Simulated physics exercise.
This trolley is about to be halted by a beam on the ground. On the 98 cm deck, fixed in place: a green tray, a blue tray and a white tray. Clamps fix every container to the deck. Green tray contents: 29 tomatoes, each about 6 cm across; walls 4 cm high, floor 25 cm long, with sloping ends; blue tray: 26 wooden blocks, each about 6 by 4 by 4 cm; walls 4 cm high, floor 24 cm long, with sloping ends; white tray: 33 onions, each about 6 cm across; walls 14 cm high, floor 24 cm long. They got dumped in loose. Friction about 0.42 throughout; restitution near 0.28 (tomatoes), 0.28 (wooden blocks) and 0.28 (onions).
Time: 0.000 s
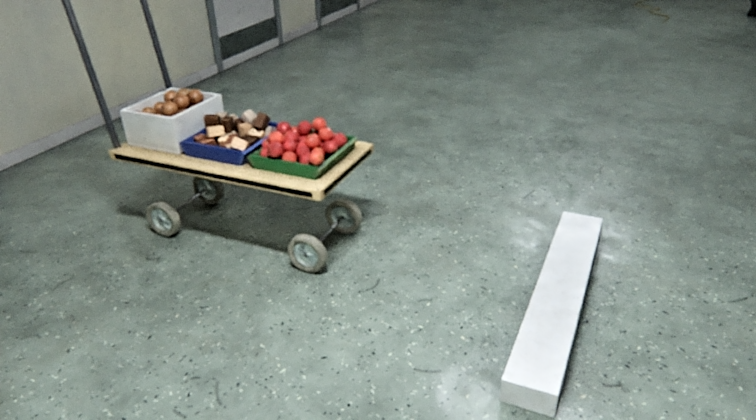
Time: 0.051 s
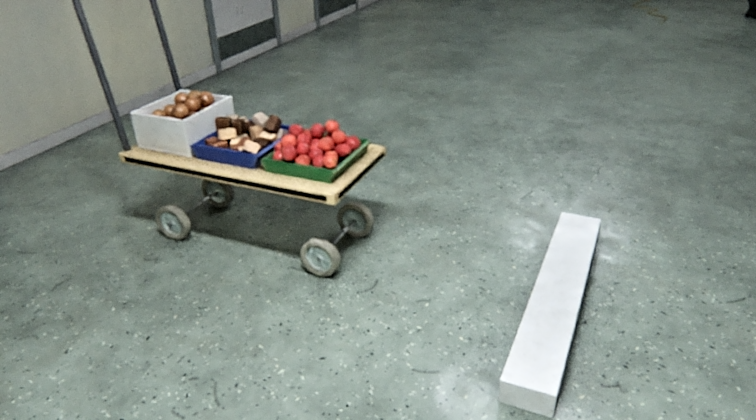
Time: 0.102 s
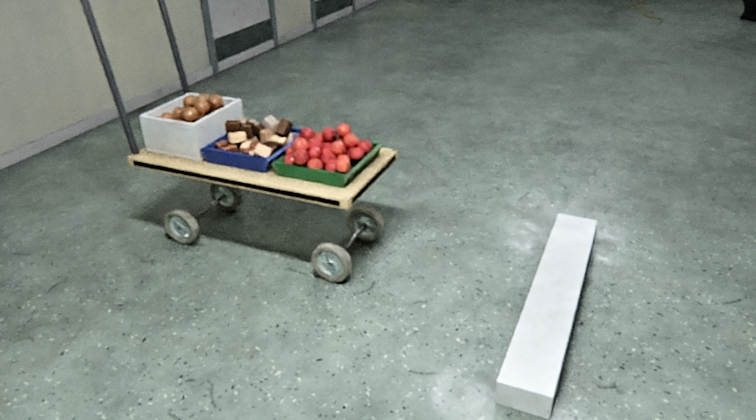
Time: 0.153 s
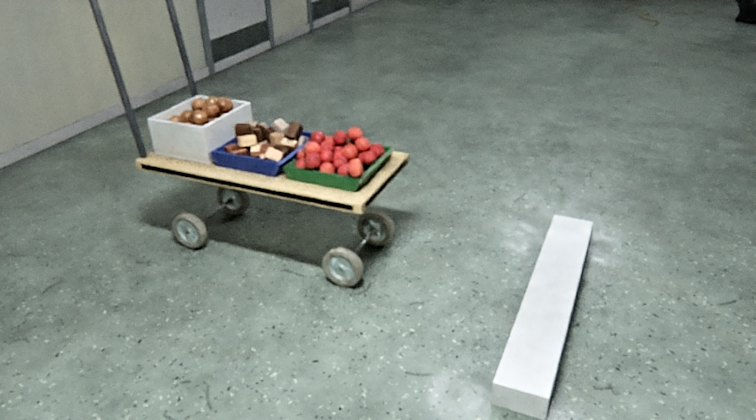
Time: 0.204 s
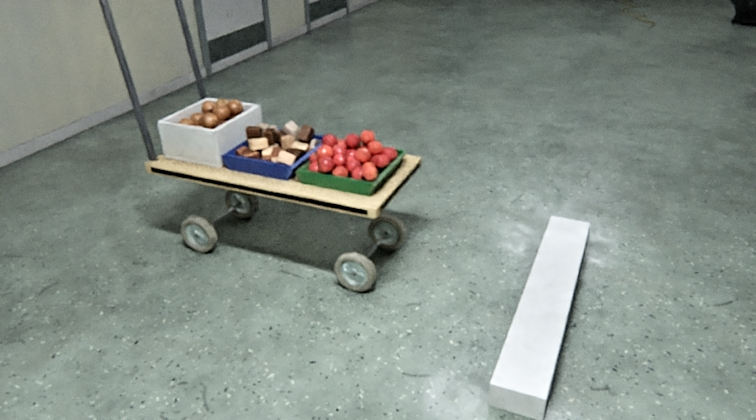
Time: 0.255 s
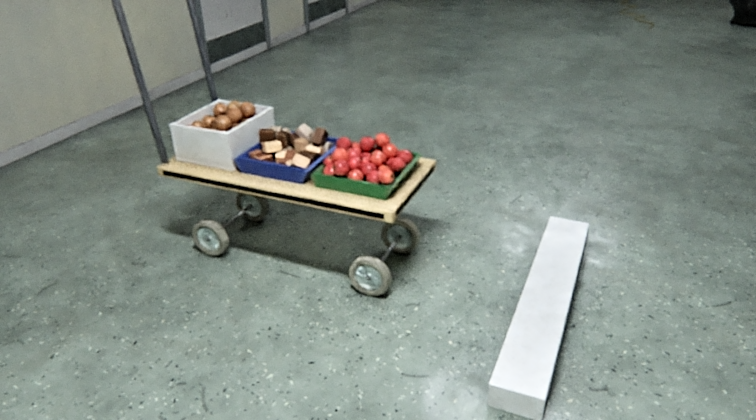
At first, a flat trolley carrying a white tray of round brown items, a blue tray of wooden blocks and a green tray of red balls stands left of a pale beam on the floor. It then rolls slowly rightward and slightly nearer, narrowing the gap, its loads staying in their trays.
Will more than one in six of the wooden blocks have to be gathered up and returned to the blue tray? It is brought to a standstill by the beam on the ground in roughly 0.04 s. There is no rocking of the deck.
No. I expect the share that escapes to fall short of a sixth.
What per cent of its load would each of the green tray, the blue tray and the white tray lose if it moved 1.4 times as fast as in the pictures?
In that case the green tray sheds 30 per cent, the blue tray 20 per cent and the white tray 10 per cent.
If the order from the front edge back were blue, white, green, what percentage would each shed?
Green tray 10 %, blue tray 10 %, white tray 0 %.
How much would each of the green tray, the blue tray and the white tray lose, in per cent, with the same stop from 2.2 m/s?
In that case the green tray sheds 50 per cent of its load, the blue tray 30 per cent, and the white tray 10 per cent.
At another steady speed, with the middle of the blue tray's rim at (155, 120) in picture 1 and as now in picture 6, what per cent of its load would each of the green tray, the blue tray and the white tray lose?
In that case you'd see green tray at 60, blue tray at 30 and white tray at 10 percent.
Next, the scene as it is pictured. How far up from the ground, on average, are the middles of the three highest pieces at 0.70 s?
I'd say near 58 cm.
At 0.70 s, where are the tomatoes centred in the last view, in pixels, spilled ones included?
Close to (498, 185).
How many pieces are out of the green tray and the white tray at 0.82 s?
Estimate at that time - green tray 4, white tray 0, give or take.
After 0.60 s, the wheels strike.
After 0.70 s, 2 of 29 out of the green tray, 1 of 26 out of the blue tray and 0 of 33 out of the white tray.
After 0.82 s, 4 of 29 out of the green tray, 1 of 26 out of the blue tray and 0 of 33 out of the white tray.
After 1.05 s, 4 of 29 out of the green tray, 2 of 26 out of the blue tray and 0 of 33 out of the white tray.
Outcome (at 1.56 s), 4 of 29 out of the green tray, 2 of 26 out of the blue tray and 0 of 33 out of the white tray. Asked share, 2 of 26, 8 per cent.
